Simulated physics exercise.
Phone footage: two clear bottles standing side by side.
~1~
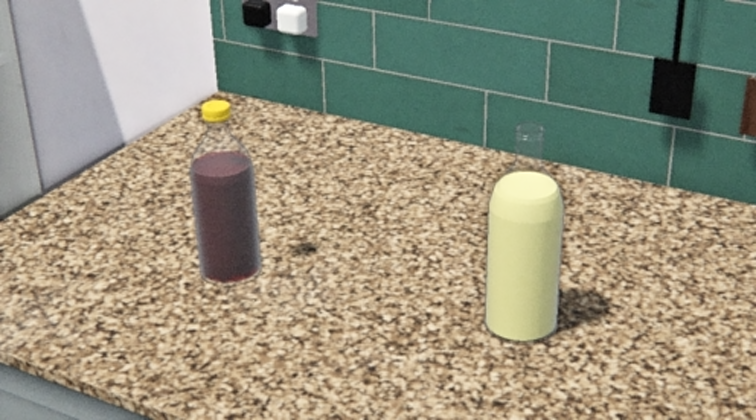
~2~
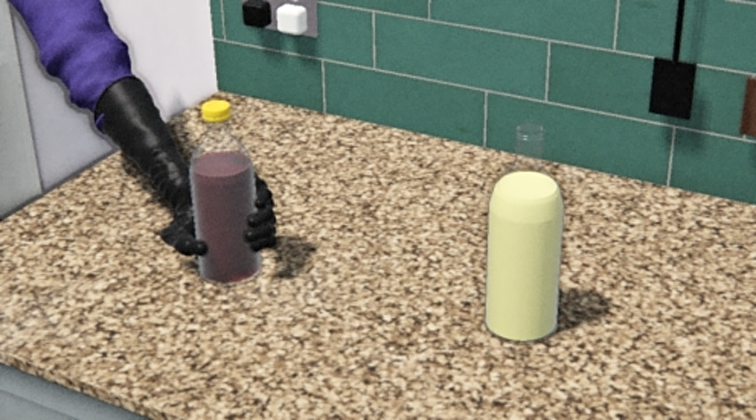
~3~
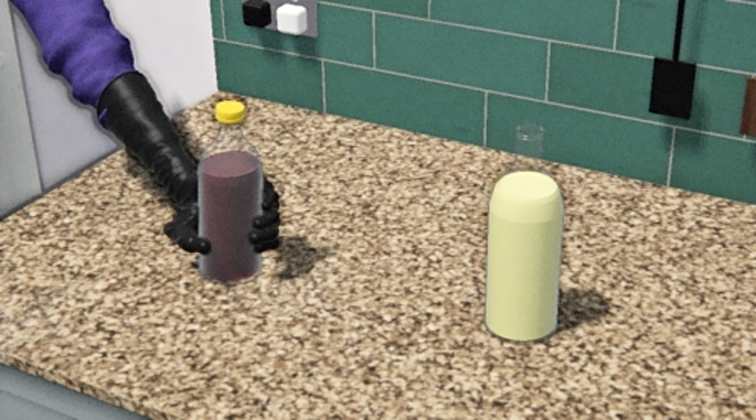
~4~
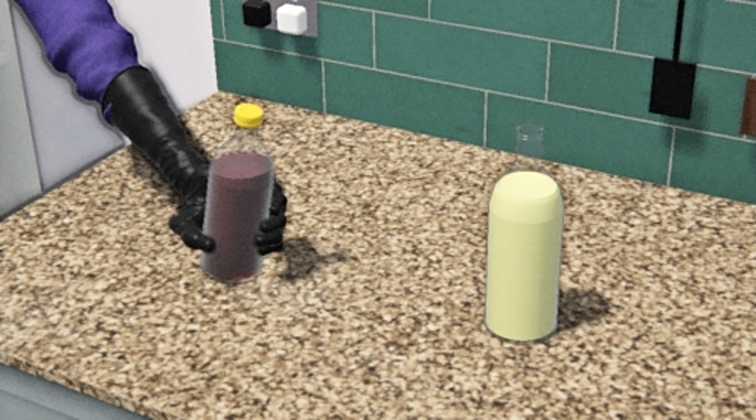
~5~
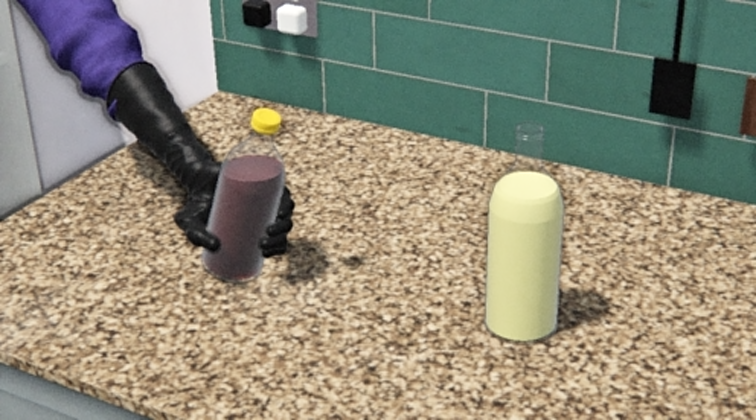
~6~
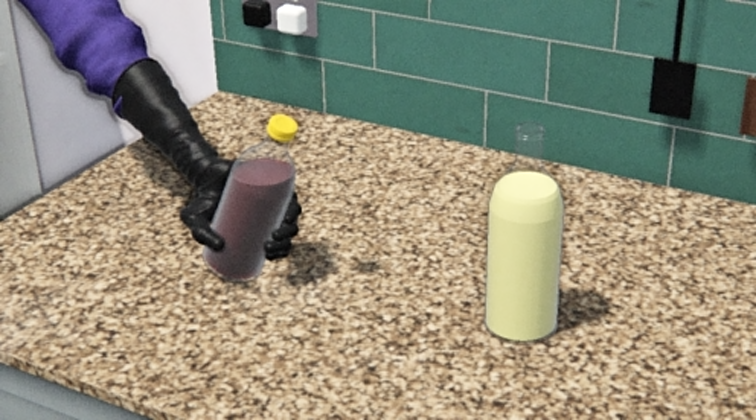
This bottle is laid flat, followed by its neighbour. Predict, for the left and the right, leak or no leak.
Left: No leak, right: Leak.
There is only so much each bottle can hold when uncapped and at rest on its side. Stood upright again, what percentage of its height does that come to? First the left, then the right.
In order, the limits are 26 % and 24 %.
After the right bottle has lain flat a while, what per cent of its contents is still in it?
I'd say close to 35 per cent is kept.
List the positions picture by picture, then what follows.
The first picture shows both stand upright; left bottle (224, 190) about two thirds full, capped; right bottle (525, 228) about three quarters full, open.
The second picture shows a hand takes the left bottle; left bottle about two thirds full, surface at (221, 164); right bottle about three quarters full, surface at (527, 186).
The third picture shows the left bottle tips; left bottle (231, 190) about two thirds full; right bottle (525, 228) about three quarters full.
The fourth picture shows the left bottle tips; left bottle about two thirds full, surface at (243, 166); right bottle about three quarters full, surface at (527, 186).
The fifth picture shows the left bottle tips; left bottle (249, 192) about two thirds full; right bottle (525, 228) about three quarters full.
The sixth picture shows the left bottle tips; left bottle (257, 195) tipped 25°, capped; right bottle about three quarters full, surface at (527, 186), open.
Shortly, the left bottle is nearly down; left bottle, no leak.
Then, the left bottle lies flat; left bottle, no leak.
At the finish, both lie flat; left bottle, no leak; right bottle, it leaks.
